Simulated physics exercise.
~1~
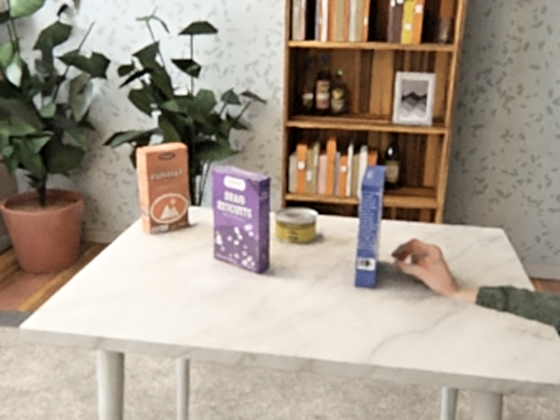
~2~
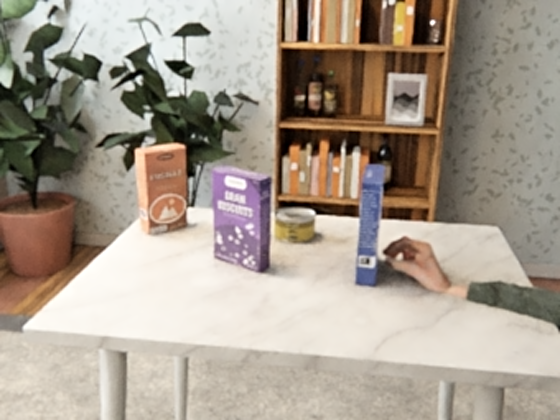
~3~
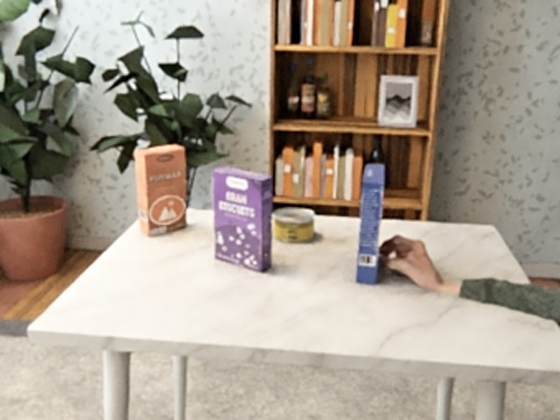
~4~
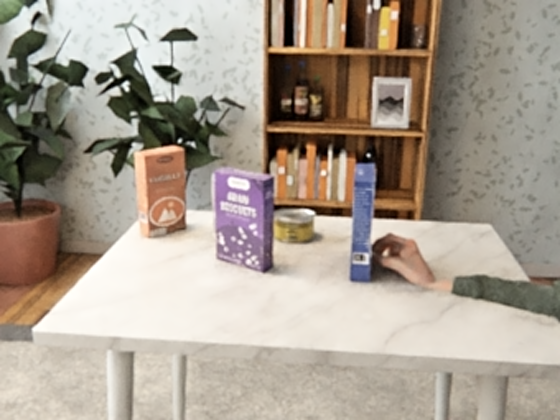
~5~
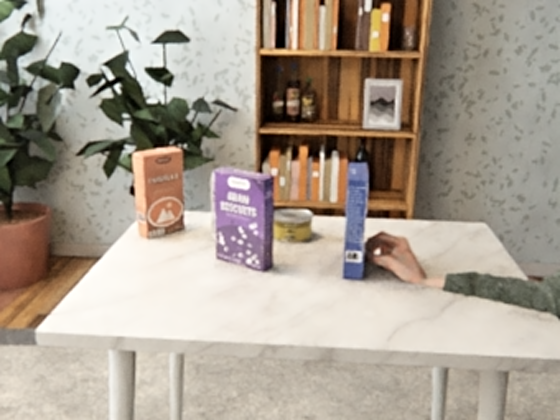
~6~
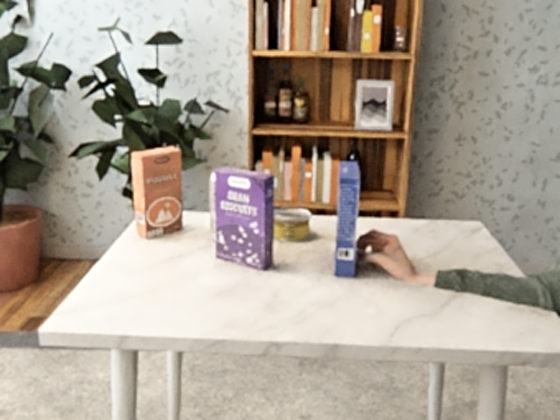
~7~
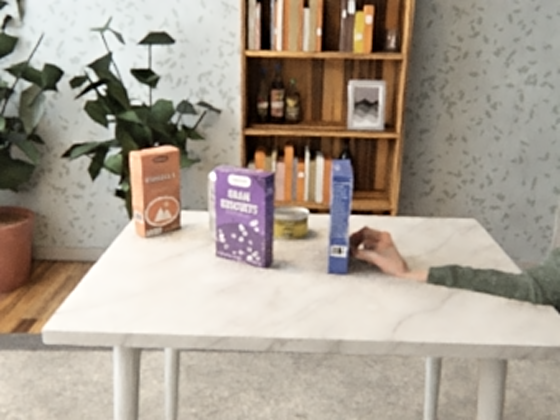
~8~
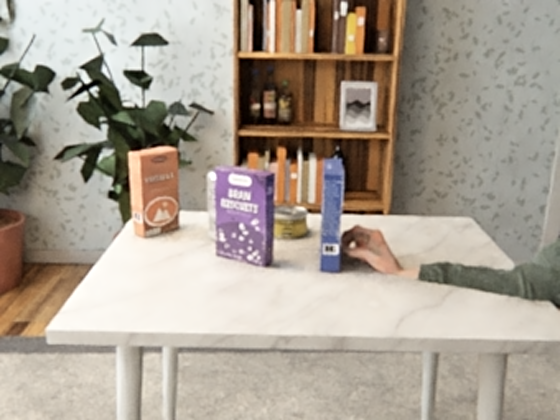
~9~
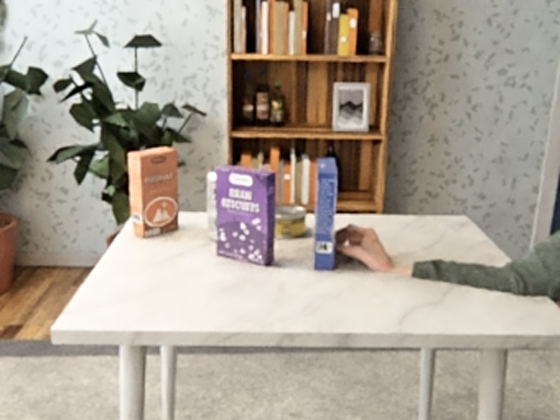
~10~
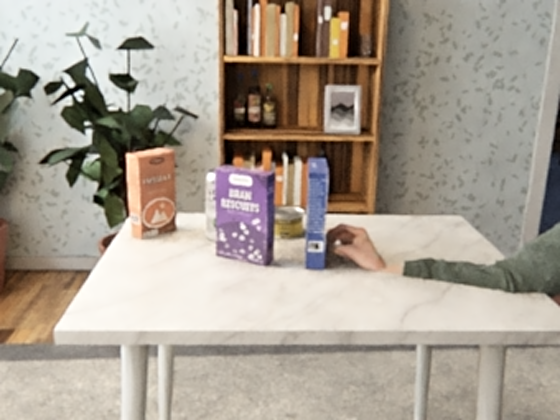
A hand in a green sleeve slides a tall, narrow blue packet leftward across a pale marble-topped table. The view looks slightly down on the table in a room with a wooden bookcase and leafy potted plants behind, and drifts gently sideways. An orange packet stands at the left, a larger purple packet near the middle, and a low yellow tub behind it, with a whitish can gradually showing beside the purple packet. At first the blue packet stays put, then it moves steadily left, upright. It ends still standing near the tub, fingers beside it, the others unmoved.
